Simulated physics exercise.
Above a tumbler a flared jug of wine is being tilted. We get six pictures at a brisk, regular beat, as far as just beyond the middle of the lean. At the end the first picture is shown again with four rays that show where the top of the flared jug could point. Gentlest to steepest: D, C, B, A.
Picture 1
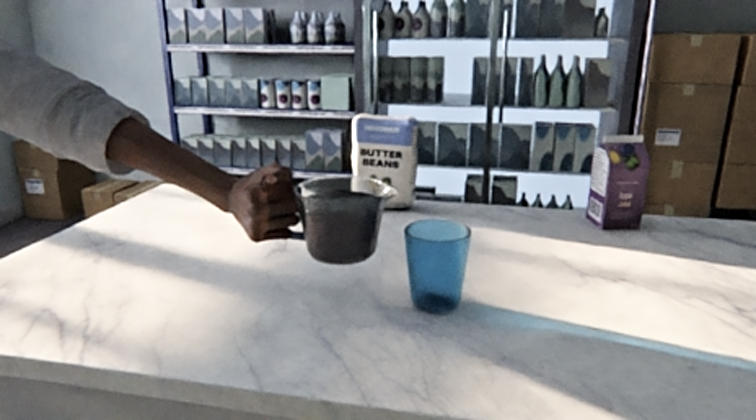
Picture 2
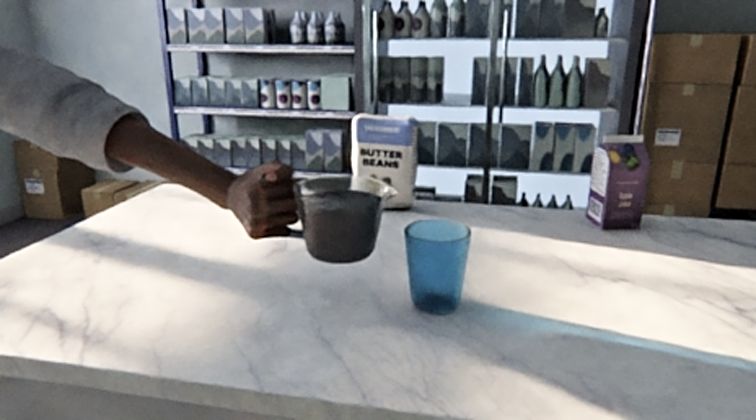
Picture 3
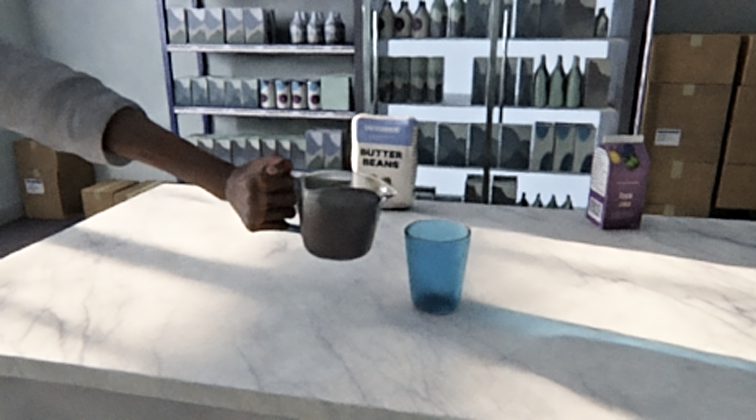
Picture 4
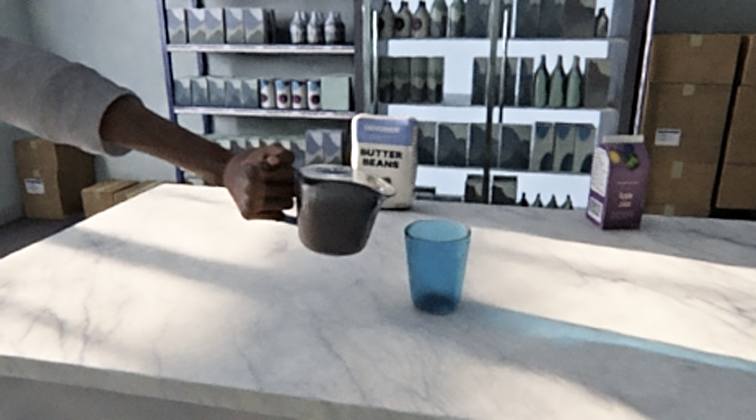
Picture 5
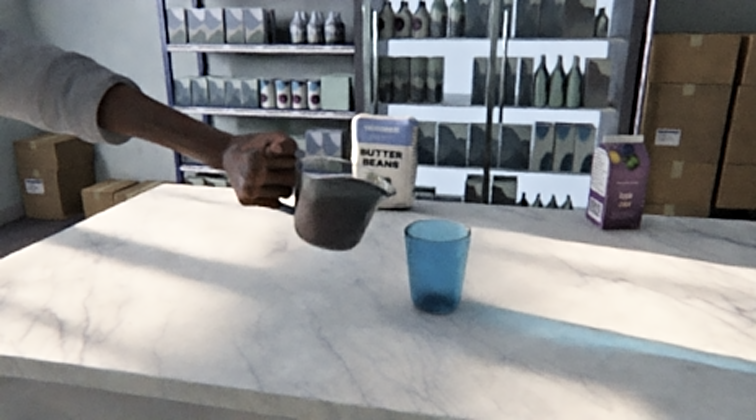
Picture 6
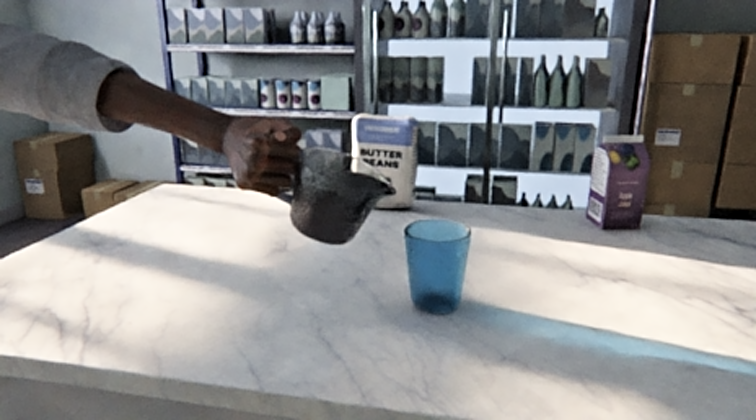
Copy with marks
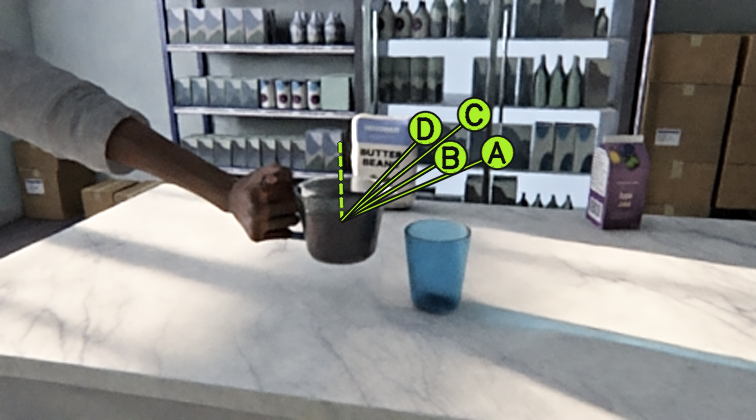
A hand held a dark jug by its handle above a marble counter, upright at first, then slowly tilted it to the right near a blue tumbler, with nothing coming out.
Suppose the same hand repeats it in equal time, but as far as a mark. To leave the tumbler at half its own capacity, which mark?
Best: D.
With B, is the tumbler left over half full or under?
Over half.
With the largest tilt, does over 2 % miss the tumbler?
Yes.
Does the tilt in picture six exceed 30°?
No, it does not.
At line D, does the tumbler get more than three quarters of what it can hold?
No, less.
On the marked copy, A at (482, 160); B at (434, 165); C at (461, 125); D at (416, 142).
For line A, the tumbler ends with about 90 % of what it can hold; 11 % of the wine is spilt.
For line B, the tumbler ends with about 85 % of what it can hold; 3 % of the wine is spilt.
For line C, the tumbler ends with about 67 % of what it can hold.
For line D, the tumbler ends with about 49 % of what it can hold.
